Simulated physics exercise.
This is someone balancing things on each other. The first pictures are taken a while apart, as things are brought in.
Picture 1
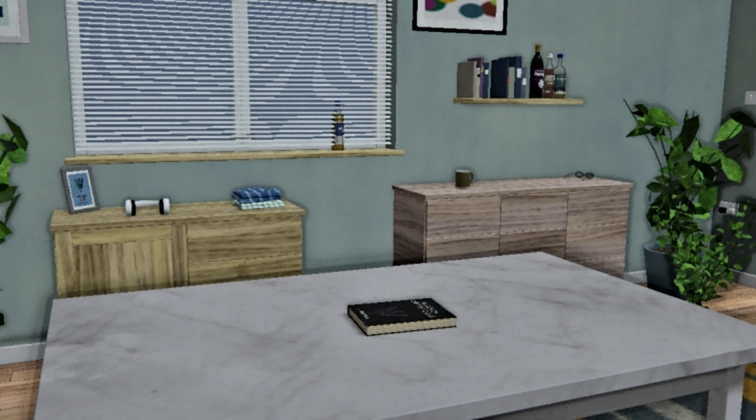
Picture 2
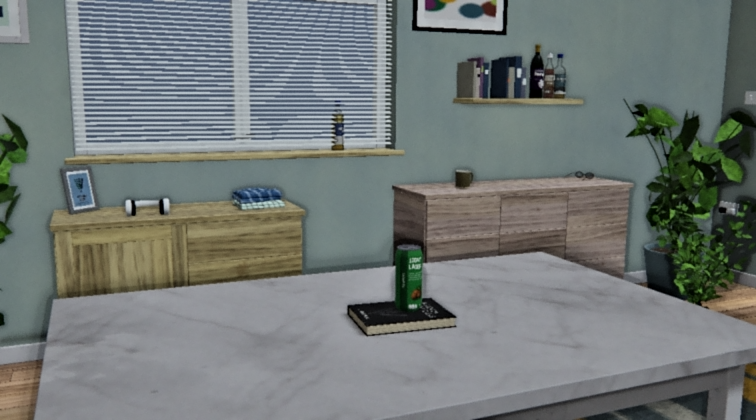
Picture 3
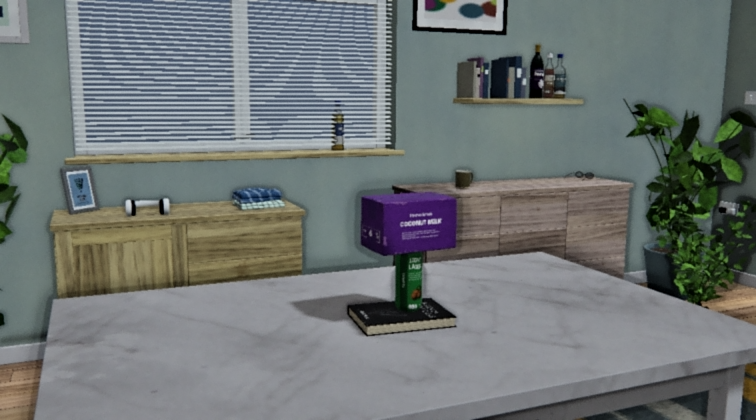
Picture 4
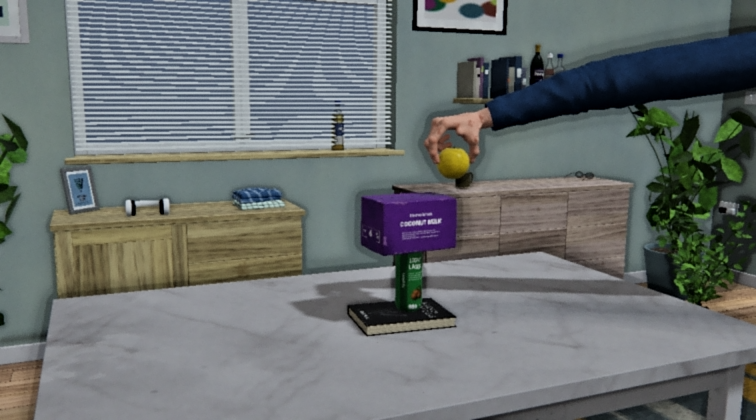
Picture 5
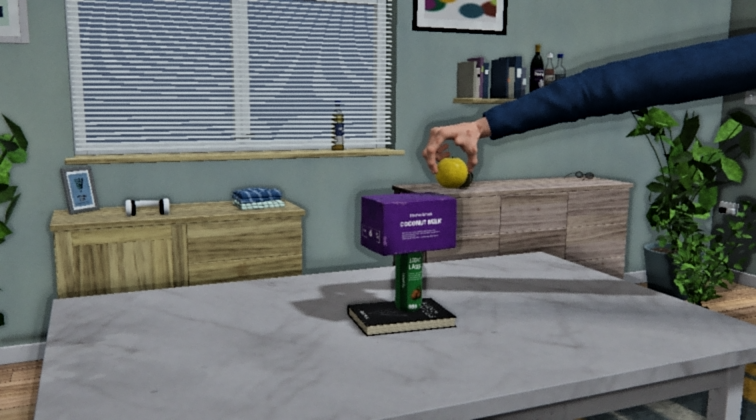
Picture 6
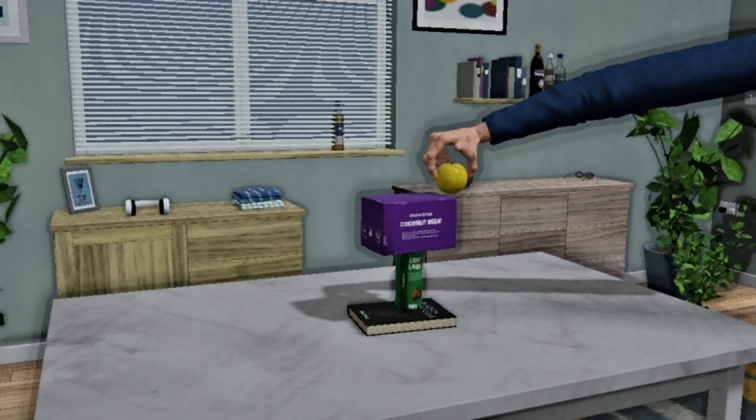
A green can appeared on a black book on the table, then a purple box on top of the can, and a hand reached in from the right and lowered a yellow apple onto the box.
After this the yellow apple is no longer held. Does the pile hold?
Outcome: The pile comes apart.
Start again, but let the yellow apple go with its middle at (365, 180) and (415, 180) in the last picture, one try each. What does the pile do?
In the first case it comes apart; in the second case it keeps its balance.
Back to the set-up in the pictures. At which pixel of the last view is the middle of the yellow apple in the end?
Near (485, 294).
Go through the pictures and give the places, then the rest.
The last thing is not in view yet; black book (401, 316), in the first picture.
The last thing is not in view yet, in the second picture.
The last thing is not in view yet; green can (409, 278), in the third picture.
Still above its spot; yellow apple (453, 163); black book (401, 316), in the fourth picture.
Still above its spot; yellow apple (451, 173); purple box (408, 222), in the fifth picture.
Set down, still held; yellow apple (451, 178); green can (409, 278), in the sixth picture.
Then, 0.30 s on from there, yellow apple now fallen.
Then, 0.40 s on from there, things are still on the move.
Then, 0.50 s on from there, as before.
Then, 1.30 s on from there, nothing new.
In the end, fallen, yellow apple; the other 3 unmoved. At the end, from the last picture's camera, yellow apple near (485, 294). The pile gives way.
